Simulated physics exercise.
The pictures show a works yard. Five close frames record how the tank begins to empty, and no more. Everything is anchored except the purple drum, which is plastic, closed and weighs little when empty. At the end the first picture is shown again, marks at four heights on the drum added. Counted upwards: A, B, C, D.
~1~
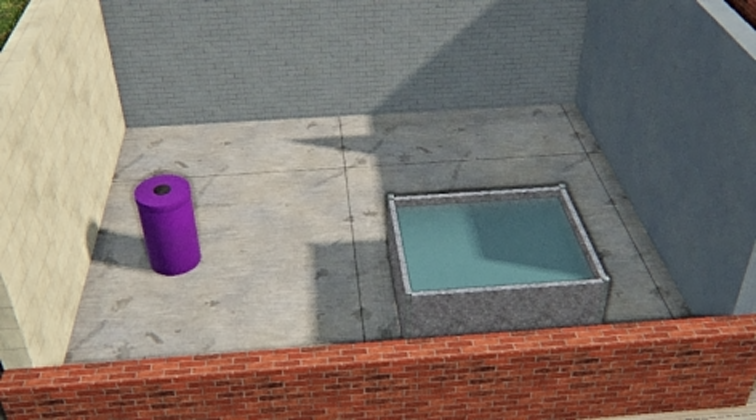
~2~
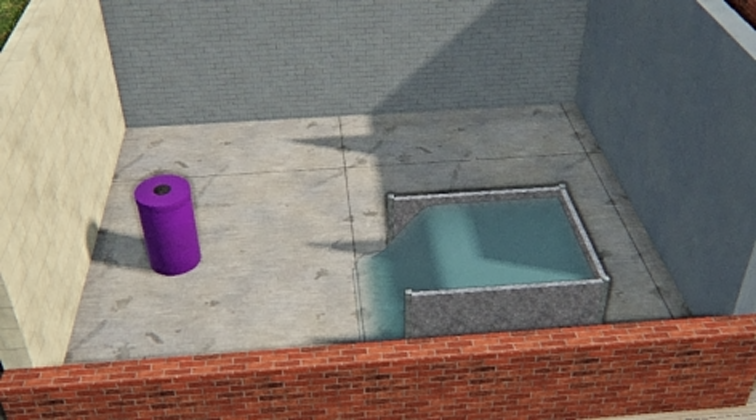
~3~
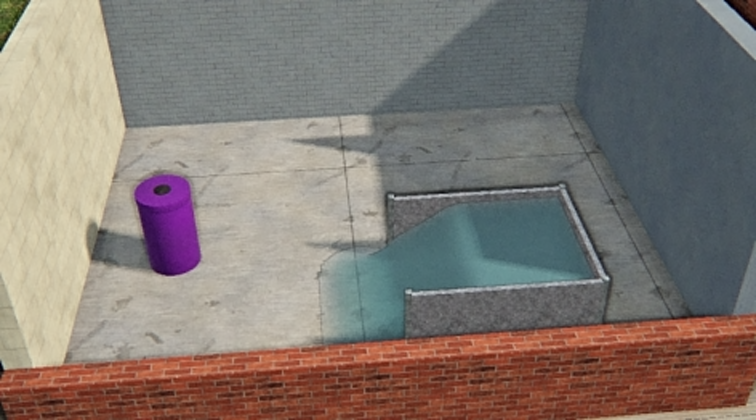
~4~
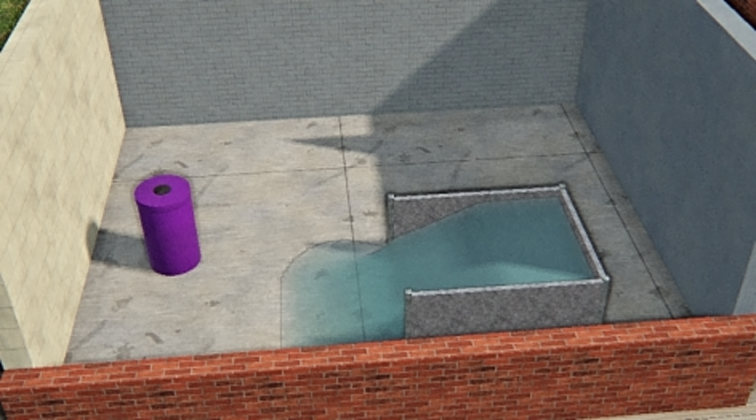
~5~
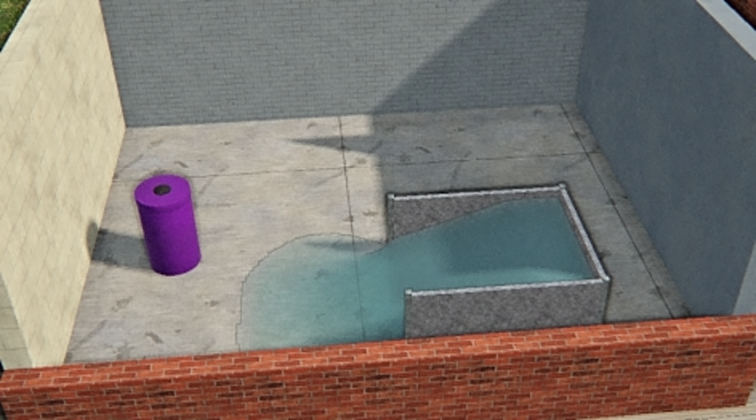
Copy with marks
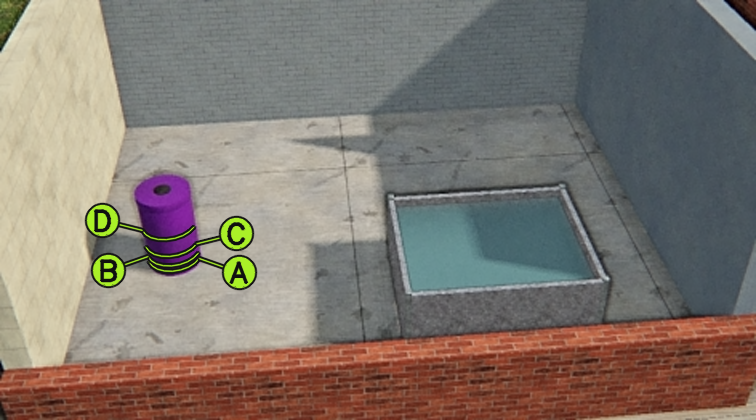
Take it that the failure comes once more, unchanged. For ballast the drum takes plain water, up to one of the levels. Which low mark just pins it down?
Take D.
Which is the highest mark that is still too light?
It is C.
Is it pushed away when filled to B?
Yes.
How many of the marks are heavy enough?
One of them.
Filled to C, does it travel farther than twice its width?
No.
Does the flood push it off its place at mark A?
Yes, that goes wrong.
In lime, A at (172, 271); B at (171, 265); C at (169, 256); D at (166, 239); from the bottom up A, B, C, D.
If A is chosen, it is pushed about 6 times its own width away.
If B is chosen, it is pushed about 4 times its own width away.
If C is chosen, it is pushed about its own width away.
If D is chosen, it does not move.
